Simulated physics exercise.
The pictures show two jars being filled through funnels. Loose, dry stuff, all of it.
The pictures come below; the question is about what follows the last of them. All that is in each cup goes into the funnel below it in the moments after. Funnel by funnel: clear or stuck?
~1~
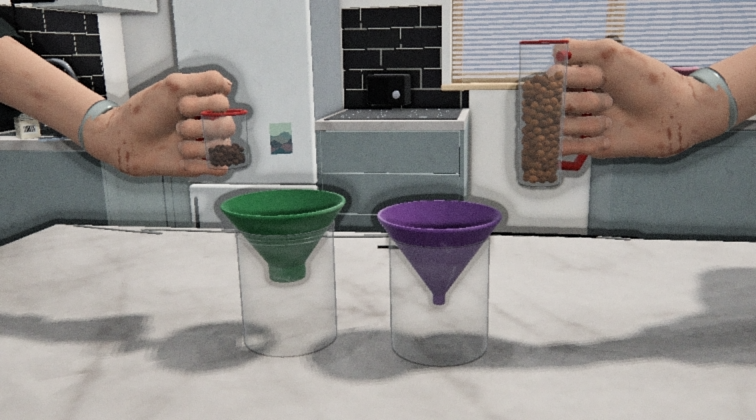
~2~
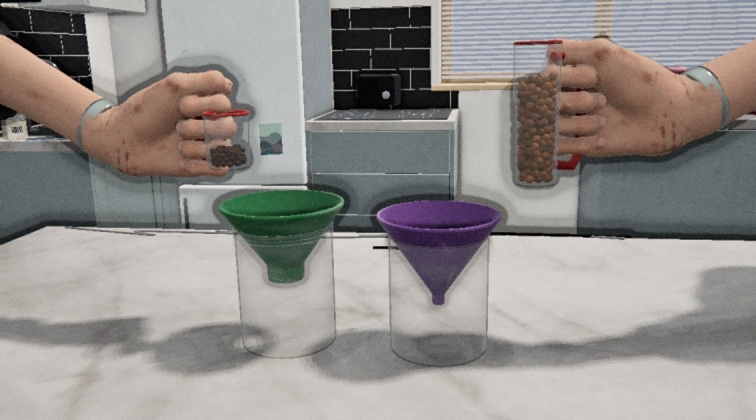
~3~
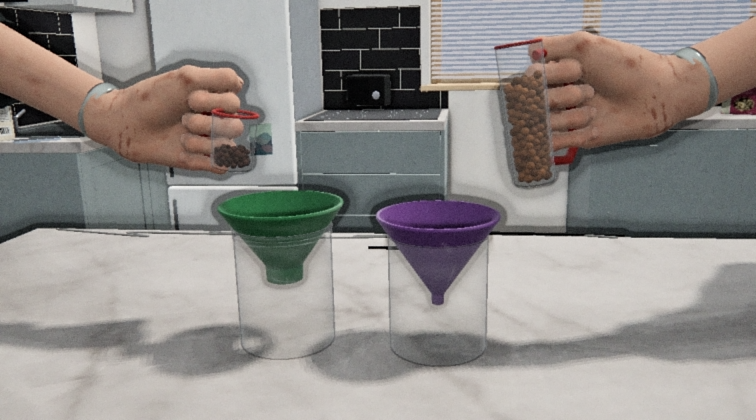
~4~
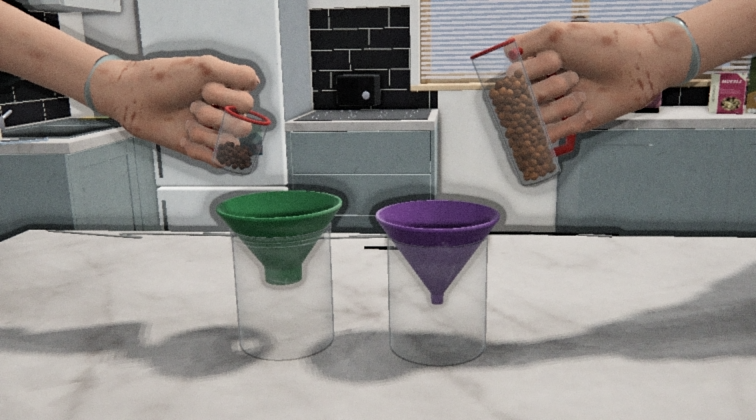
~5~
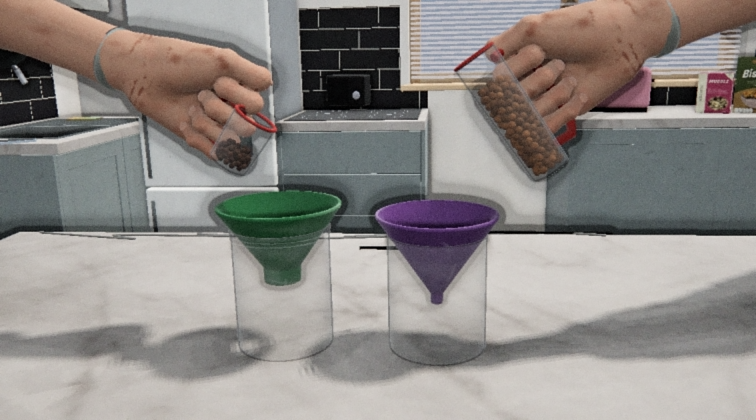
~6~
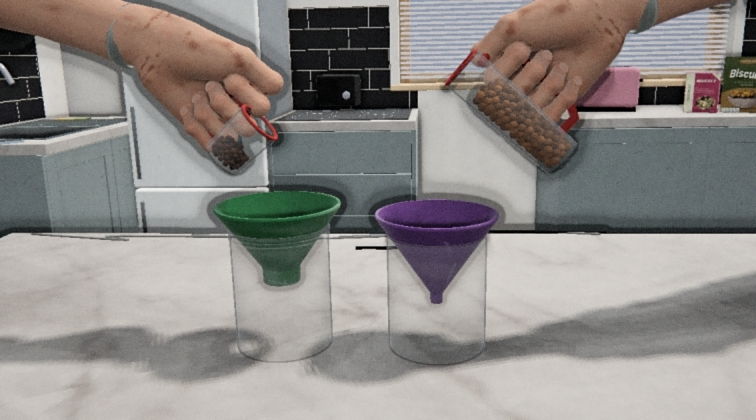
Left: I expect it will drain completely; right: I expect it will get stuck.
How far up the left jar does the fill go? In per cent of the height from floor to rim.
It ends up at around 5 in a hundred.
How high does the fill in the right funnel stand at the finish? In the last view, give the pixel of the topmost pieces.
(412, 241) or nearby.
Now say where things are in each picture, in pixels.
The first frame shows left funnel (284, 212), outlet at (288, 277), about 6 pieces wide; left cup (226, 140), holding allspice berries; right funnel (439, 224), outlet at (439, 303), about one piece wide; right cup (541, 114), holding cereal balls.
The second frame shows left cup (228, 140), upright; right cup (536, 114), upright.
The third frame shows left cup (234, 141), tipped 8°; right cup (527, 114), tipped 8°.
The fourth frame shows left cup (240, 141), tipped 22°; right cup (517, 114), tipped 22°.
The fifth frame shows left cup (242, 141), tipped 35°; right cup (512, 114), tipped 35°.
The sixth frame shows left funnel (278, 214), outlet at (282, 280); left cup (241, 141), tipped 48°; right funnel (437, 223), outlet at (437, 302); right cup (512, 113), tipped 48°.
Then, 0.18 s later than the last frame, left, every one still in the cup; right, every one still in the cup.
Then, 0.42 s later than the last frame, left, every one still in the cup; right, every one still in the cup.
Then, 0.67 s later than the last frame, left, roughly two thirds still in the cup, roughly a third in or over the funnel, just a few down in the jar; right, the larger part still in the cup, about a tenth in or over the funnel.
When it is over, left, every one down in the jar; right, every one stuck in the funnel, not one down in the jar.
